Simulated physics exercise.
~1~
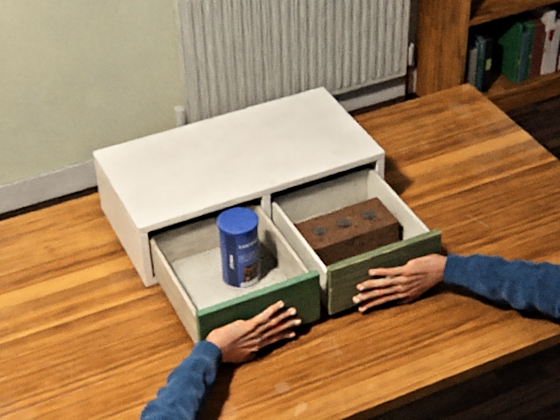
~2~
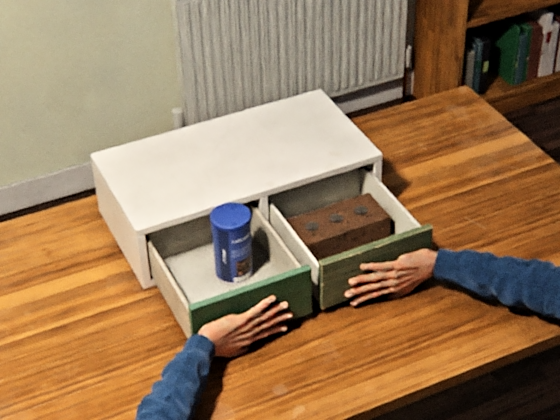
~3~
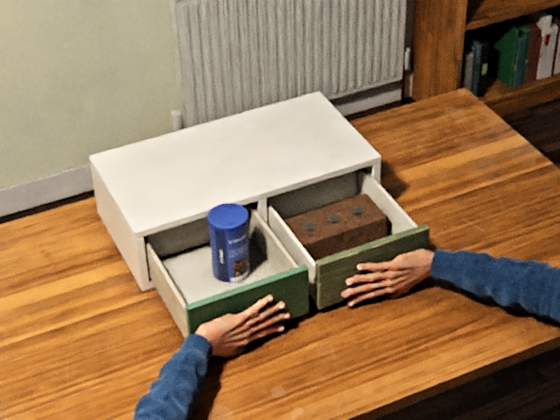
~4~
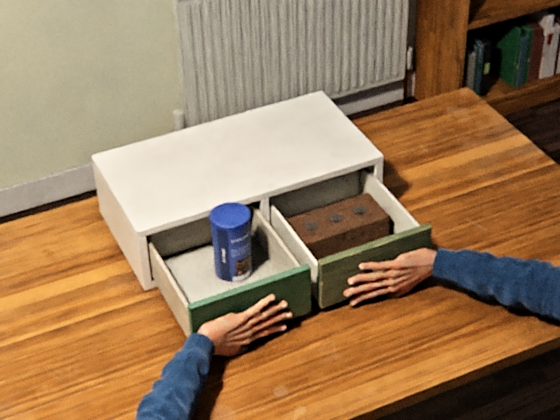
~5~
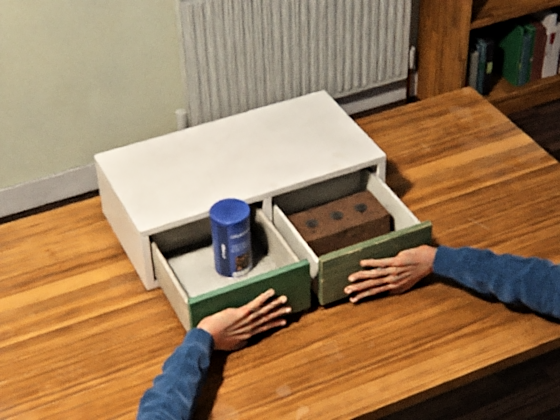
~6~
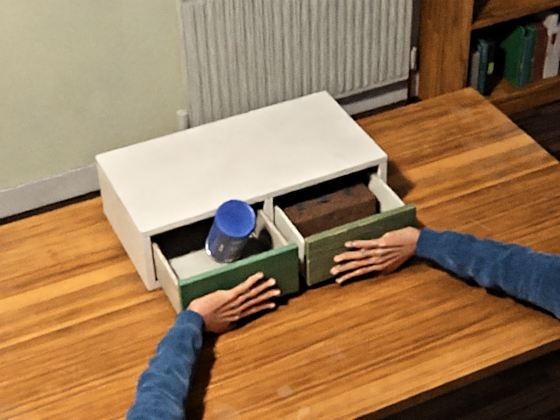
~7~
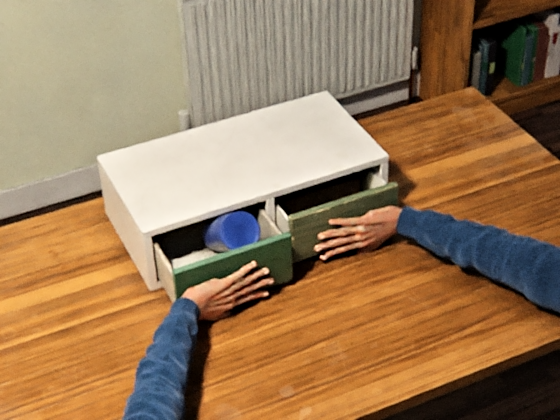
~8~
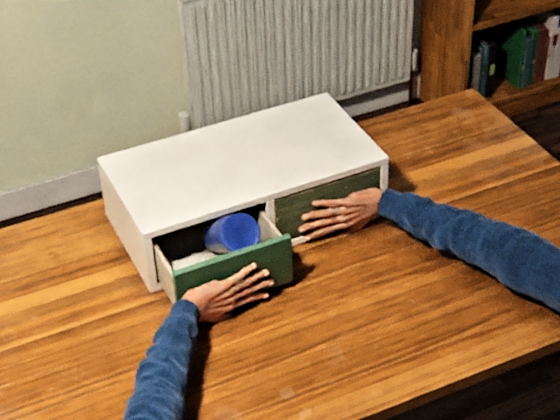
To begin with, a white chest with two green-fronted drawers sits open on a wooden table, a blue tin standing in the left drawer and a brown brick lying in the right, with a hand resting on each front. The hands hold nearly still for a while, then begin pushing both drawers inward. As they slide, the tin tips over at a lean, and the brick passes out of sight under the chest top. The left drawer stops partway with the tilted tin still showing. The right drawer keeps going until it is fully shut, while the left stays ajar.
